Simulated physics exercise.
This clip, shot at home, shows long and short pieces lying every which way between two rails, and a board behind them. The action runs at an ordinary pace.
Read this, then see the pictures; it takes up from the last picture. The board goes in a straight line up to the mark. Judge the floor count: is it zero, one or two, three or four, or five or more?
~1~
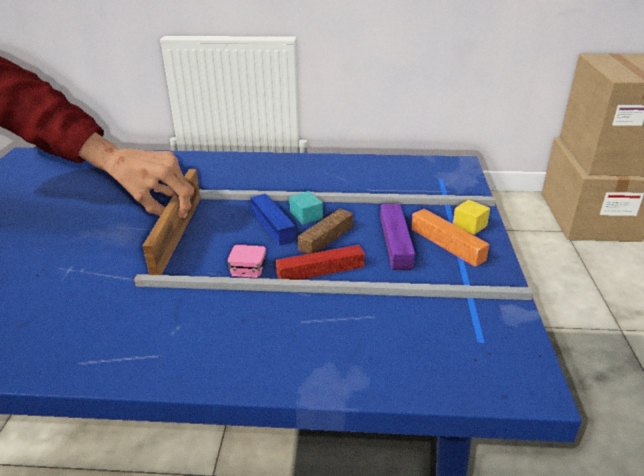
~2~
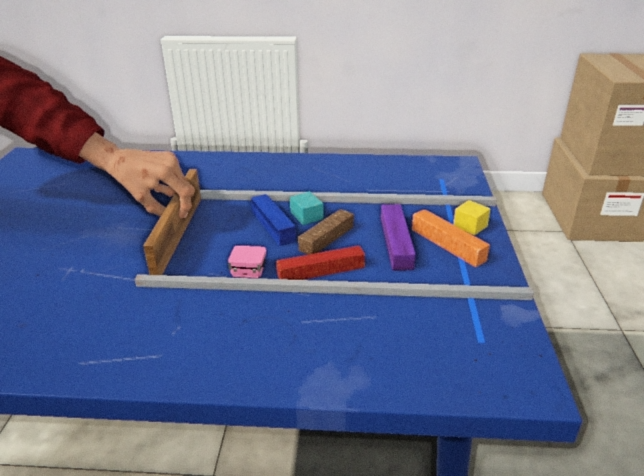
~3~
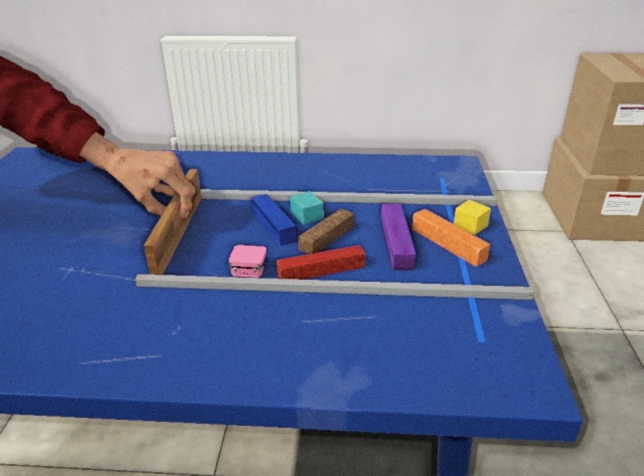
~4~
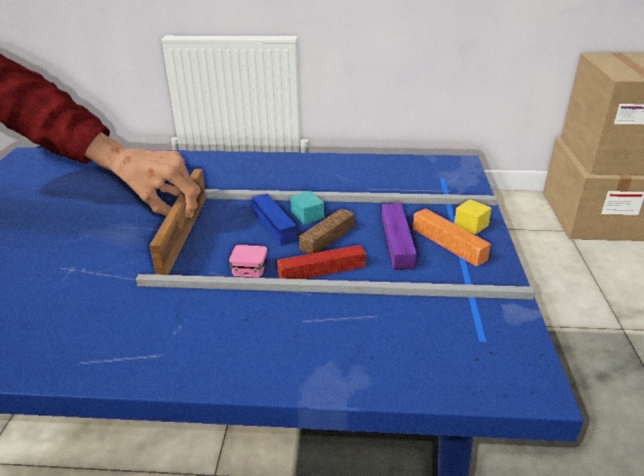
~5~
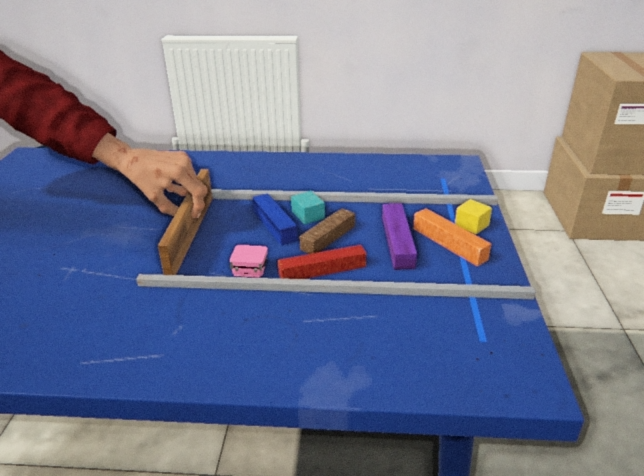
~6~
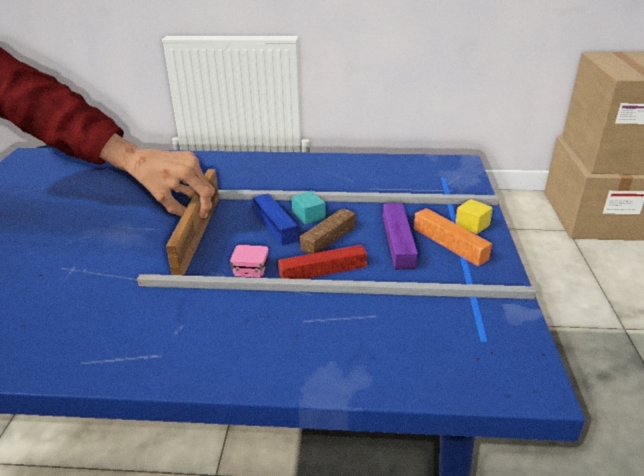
The floor count is three or four.
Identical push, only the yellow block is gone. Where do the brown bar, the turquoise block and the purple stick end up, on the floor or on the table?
As for the brown bar, it is retained; the turquoise block is retained; the purple stick is not retained.
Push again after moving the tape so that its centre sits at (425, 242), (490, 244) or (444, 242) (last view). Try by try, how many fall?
It would be 2, 6 and 3.
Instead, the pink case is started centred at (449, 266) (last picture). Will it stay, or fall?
It topples off.
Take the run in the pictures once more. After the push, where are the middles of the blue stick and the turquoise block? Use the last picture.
Final positions: Near (466, 224); near (484, 213).
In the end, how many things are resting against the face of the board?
That makes 2.
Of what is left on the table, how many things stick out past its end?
Count: 0.
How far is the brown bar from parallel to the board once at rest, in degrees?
Angle: Around 0°.
Soon after, none off yet; yellow block at rest near (474, 217); orange bar at rest near (451, 236); purple stick at rest near (399, 234).
Then, none off yet; yellow block at rest near (474, 217); orange bar moved a little near (461, 231); purple stick moved a little near (433, 229).
Further on, none off yet; yellow block moved well along near (510, 209); orange bar moved about its own width near (511, 223); purple stick moved about its own width near (503, 231).
At rest, the number that fall off is three or four; fallen, red bar, purple stick, orange bar and yellow block.
